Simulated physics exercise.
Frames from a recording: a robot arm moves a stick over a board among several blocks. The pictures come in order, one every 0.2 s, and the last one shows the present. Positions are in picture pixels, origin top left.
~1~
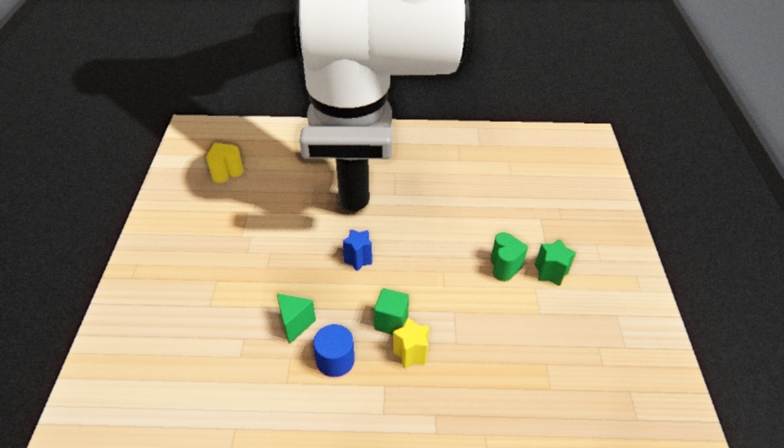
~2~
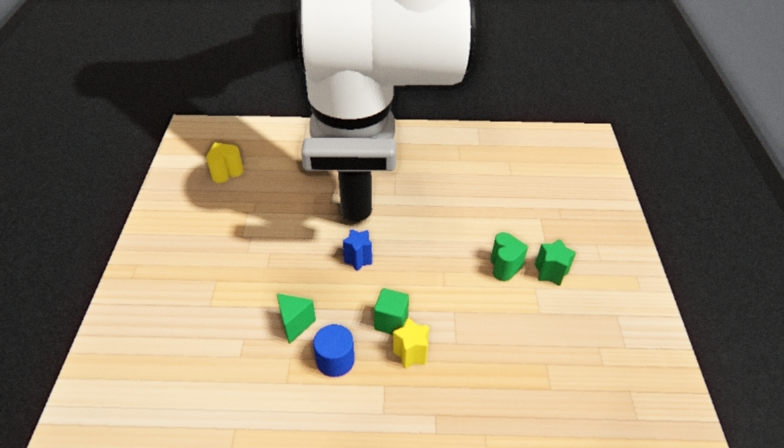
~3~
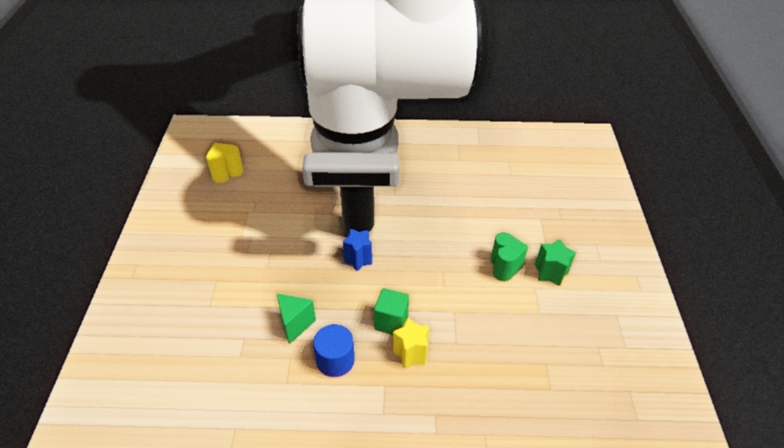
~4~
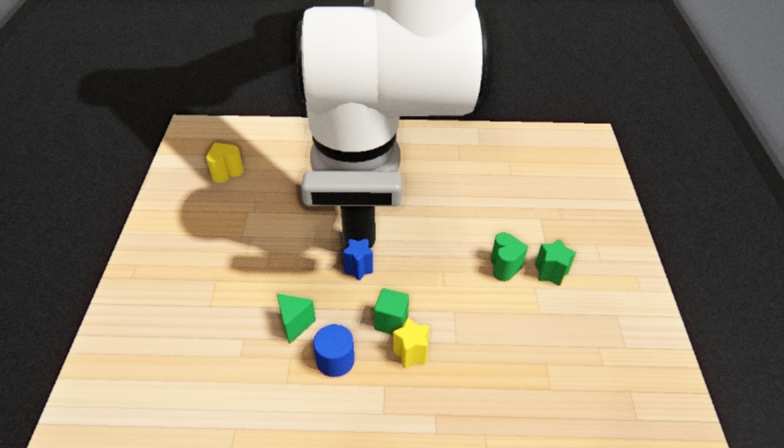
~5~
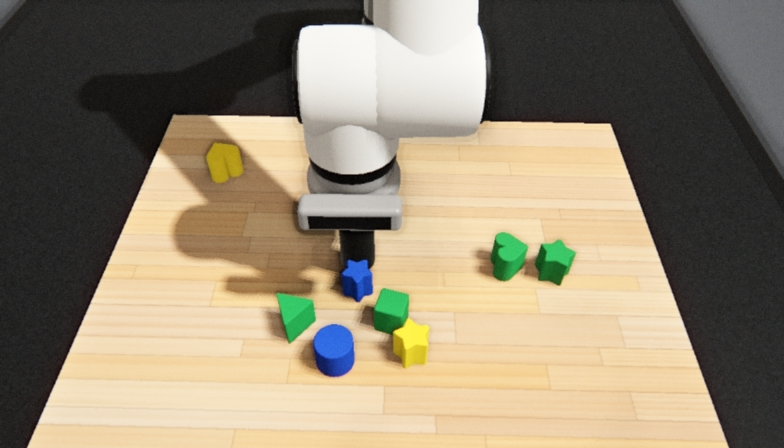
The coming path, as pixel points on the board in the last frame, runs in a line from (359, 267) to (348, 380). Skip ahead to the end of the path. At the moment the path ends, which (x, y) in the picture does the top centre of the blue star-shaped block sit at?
Expect it around (350, 392).
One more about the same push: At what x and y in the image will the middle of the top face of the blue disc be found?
Located at (311, 386).
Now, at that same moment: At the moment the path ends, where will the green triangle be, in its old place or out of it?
Well, the green triangle holds its place.
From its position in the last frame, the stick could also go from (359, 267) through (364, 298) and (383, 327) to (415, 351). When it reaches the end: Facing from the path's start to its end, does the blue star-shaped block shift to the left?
No, that is not what happens.
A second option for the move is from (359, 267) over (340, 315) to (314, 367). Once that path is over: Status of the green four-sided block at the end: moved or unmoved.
At the end of the path, the green four-sided block remains in its old spot.
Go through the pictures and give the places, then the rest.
The first picture shows stick tip at (354, 200); block tops, green triangle at (291, 305); blue disc at (333, 340); blue star-shaped block at (358, 238); green four-sided block at (392, 301).
The second picture shows stick at (357, 210); blocks unchanged.
The third picture shows stick at (359, 224); blocks unchanged.
The fourth picture shows stick at (359, 240); blue star-shaped block at (358, 248).
The fifth picture shows stick at (358, 260); green triangle at (291, 305); blue disc at (333, 340); blue star-shaped block at (357, 269); green four-sided block at (392, 301).
On the path given first. One third of the way, stick at (356, 295); blue star-shaped block at (355, 307).
Two thirds of the way, stick at (352, 333); blue disc at (321, 369); blue star-shaped block at (351, 348).
At the end, stick at (347, 373); green triangle in place; blue disc at (311, 386); blue star-shaped block at (350, 392); green four-sided block in place.
